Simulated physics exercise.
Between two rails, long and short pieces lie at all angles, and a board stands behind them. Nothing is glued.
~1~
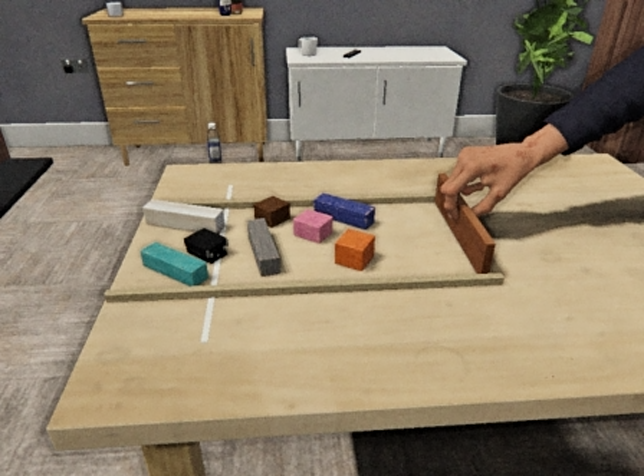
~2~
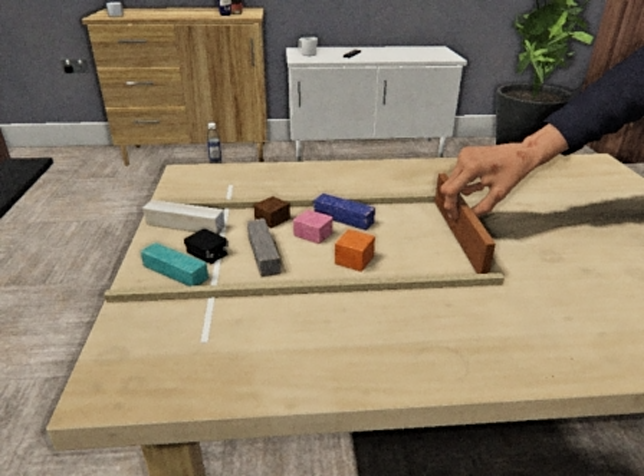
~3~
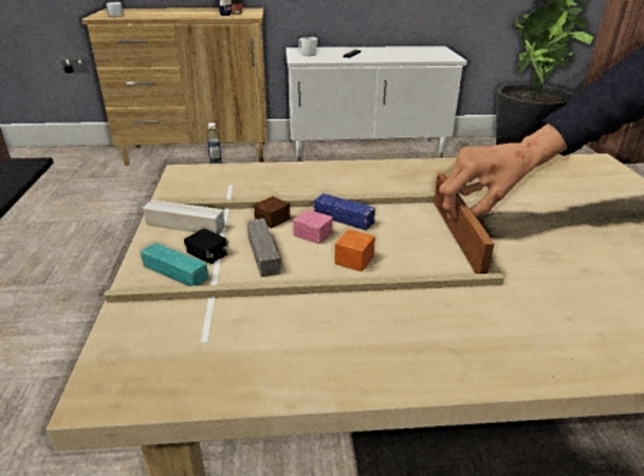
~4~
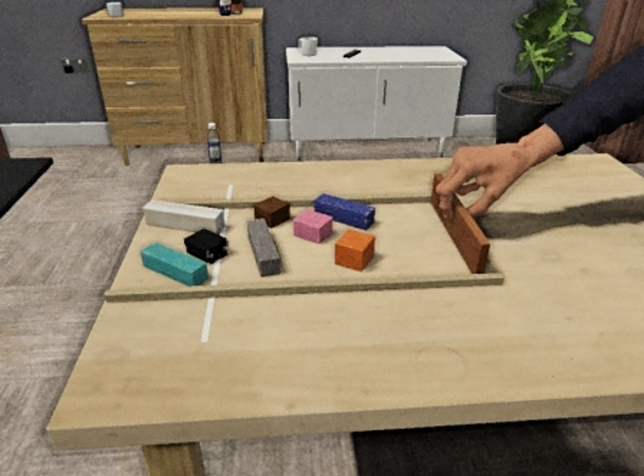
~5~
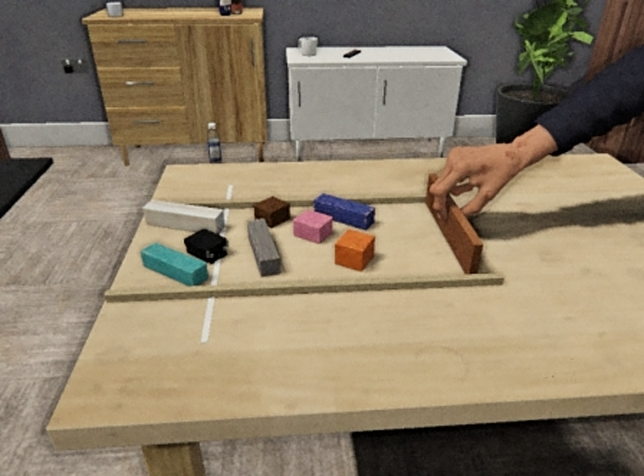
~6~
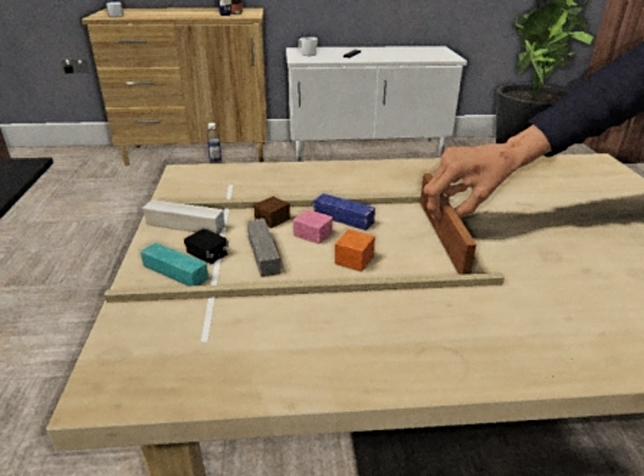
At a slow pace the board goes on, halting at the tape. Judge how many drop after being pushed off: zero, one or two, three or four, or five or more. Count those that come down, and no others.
It sends over the edge not one piece.
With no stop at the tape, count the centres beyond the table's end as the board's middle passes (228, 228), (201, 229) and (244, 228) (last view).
Counts per position: 0 / 2 / 0.
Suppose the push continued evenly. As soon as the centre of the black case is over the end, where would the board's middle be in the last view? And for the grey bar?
First near (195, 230), second near (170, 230).
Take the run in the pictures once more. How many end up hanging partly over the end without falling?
Count: 2.
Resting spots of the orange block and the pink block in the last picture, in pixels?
In the last picture they sit at about (200, 260) and about (204, 240).
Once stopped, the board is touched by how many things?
It ends up touching 3.
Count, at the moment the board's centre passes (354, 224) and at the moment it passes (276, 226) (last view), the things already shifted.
Counts: 2, 7.
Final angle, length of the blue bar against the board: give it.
I'd put it at about 45°.
Early on, none off yet; white stick at rest near (184, 217); turquoise bar at rest near (174, 265); black case at rest near (206, 247).
Finally, the number that fall off is zero.
